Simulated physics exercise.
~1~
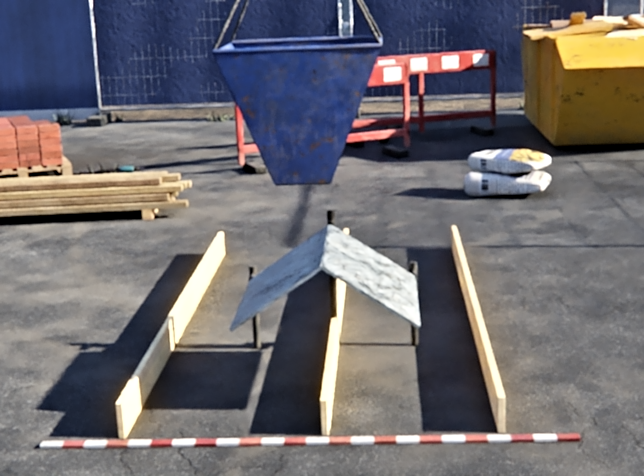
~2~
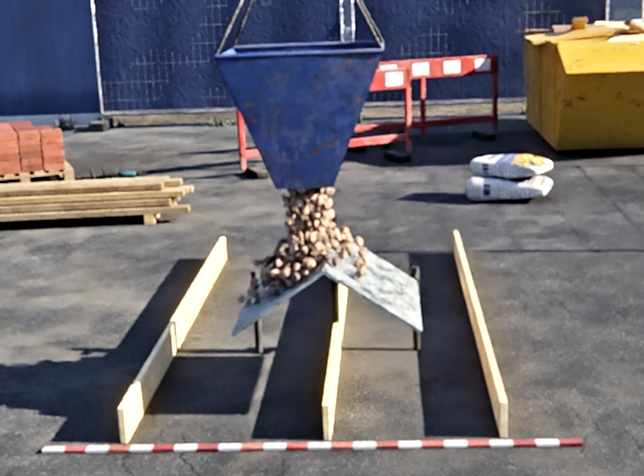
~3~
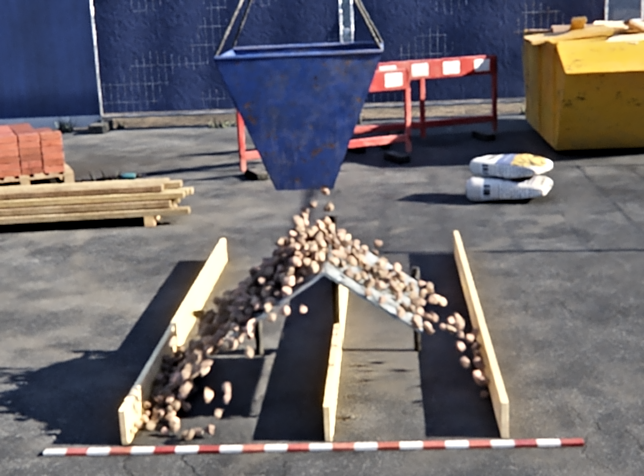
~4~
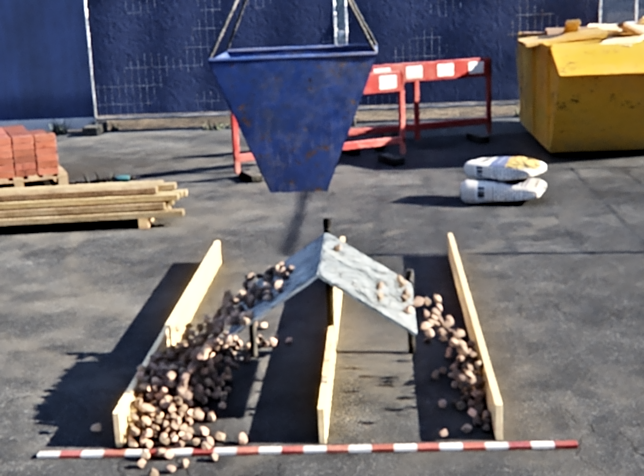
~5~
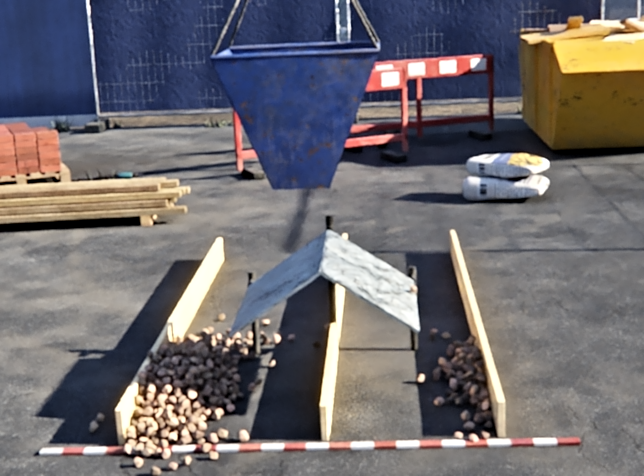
A blue, tapering skip hangs above a peaked grey steel sheet in a sunlit paved yard, seen from the front by a slightly swaying camera. Three pale boards form two bays beneath it, with a red-and-white staff along the near edge, while bricks, timber, a red barrier, white bags and a yellow container stand behind. Brown stones pour from the skip's bottom onto the peak, then tumble down both slopes, mostly leftward. The skip empties and the last stones slide off the steel. A large heap ends in the left bay, some spilling past the staff, with a smaller one on the right.
